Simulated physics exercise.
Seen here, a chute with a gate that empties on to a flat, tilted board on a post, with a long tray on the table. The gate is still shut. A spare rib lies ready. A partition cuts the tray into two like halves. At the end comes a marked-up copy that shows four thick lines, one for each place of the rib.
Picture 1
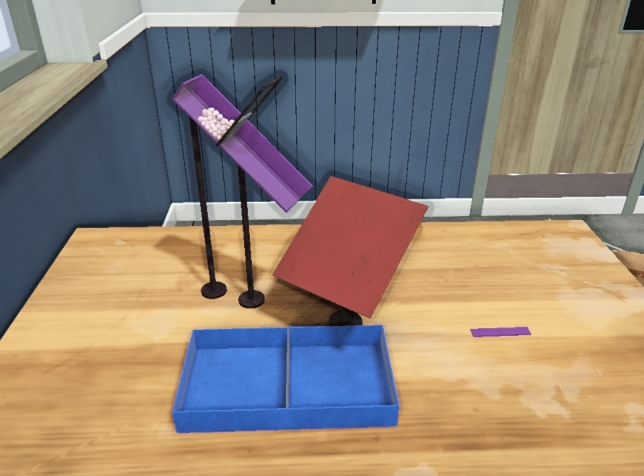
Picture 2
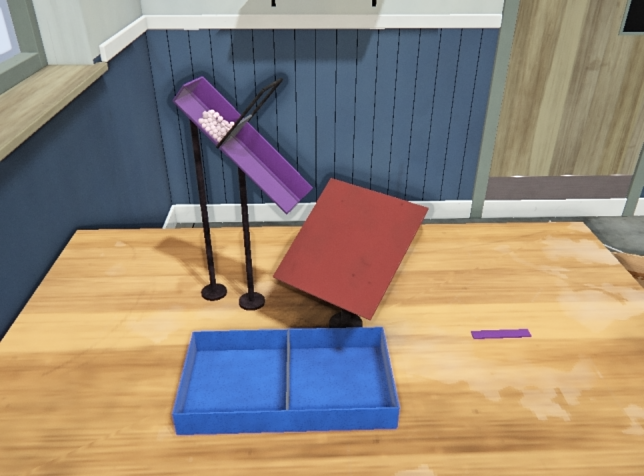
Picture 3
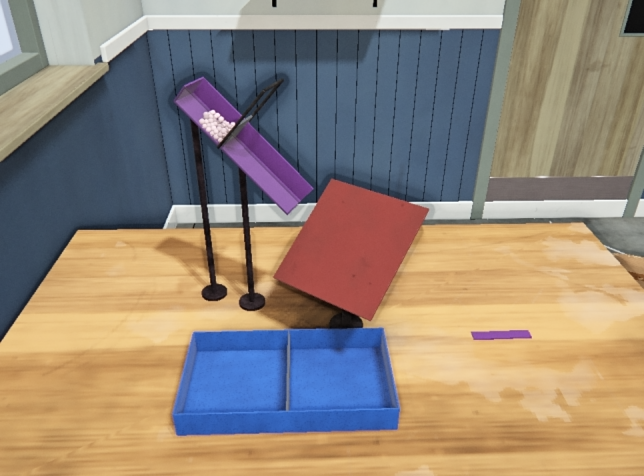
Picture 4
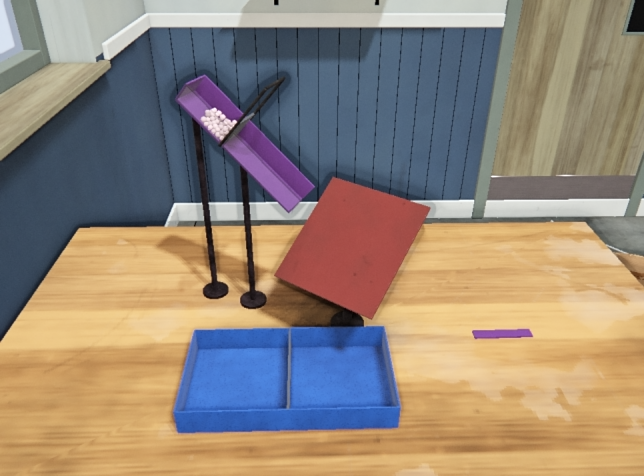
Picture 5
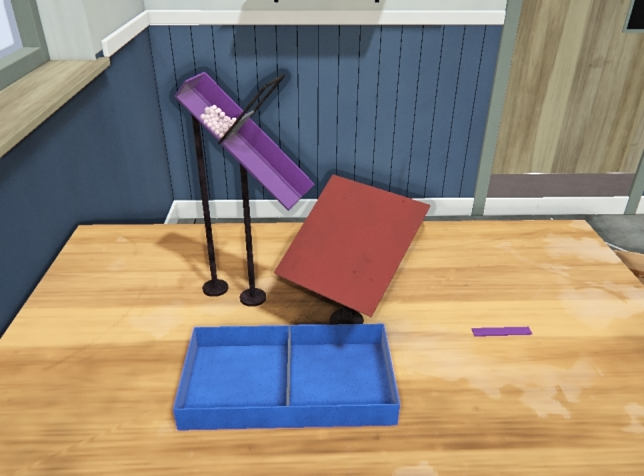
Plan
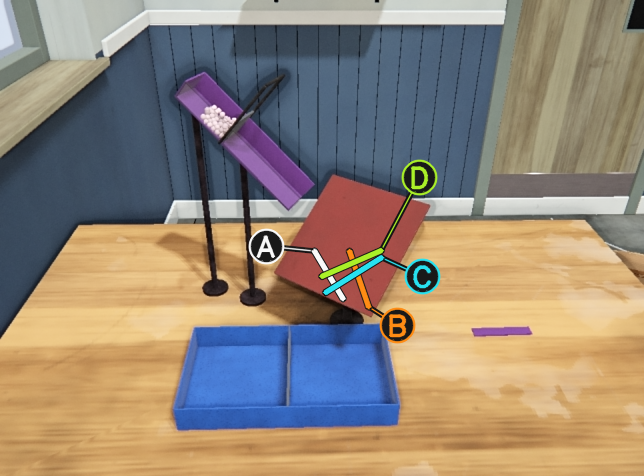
Small pale beads resting unmoving in a raised purple chute beside a tilted red board, above a divided blue tray on a wooden table.
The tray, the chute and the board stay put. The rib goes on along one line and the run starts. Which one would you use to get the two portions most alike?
The best line is C.
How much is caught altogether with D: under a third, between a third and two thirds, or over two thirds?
Line D gives over two thirds.
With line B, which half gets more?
Right.
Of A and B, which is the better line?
Here it is line B.
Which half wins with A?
The right half.
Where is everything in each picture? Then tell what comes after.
In the first frame, load behind the gate at (222, 124), sugar pearls; lip of the chute at (294, 205), sloping fairly steeply.
In the second frame, middle of the board at (349, 243), tilted fairly steeply; middle of its low edge at (318, 297); of its high edge at (377, 192).
In the third frame, front corners of the tray at (173, 414) and (399, 409); front end of its middle wall at (287, 412); gate still shut at (243, 123).
In the fourth frame, middle of the load at (225, 124); lip at (296, 206).
In the fifth frame, middle of the load at (225, 121); lip at (295, 204).
On the marked copy, line A from (314, 251) to (343, 298); line B from (349, 251) to (368, 306); line C from (381, 257) to (325, 292); line D from (381, 250) to (321, 276).
Choosing A, of what is caught, a stray few in the left half, nearly all in the right.
Choosing B, of what is caught, about a quarter in the left half, most in the right.
Choosing C, of what is caught, about two thirds in the left half, about a third in the right.
Choosing D, of what is caught, most in the left half, a small part in the right.
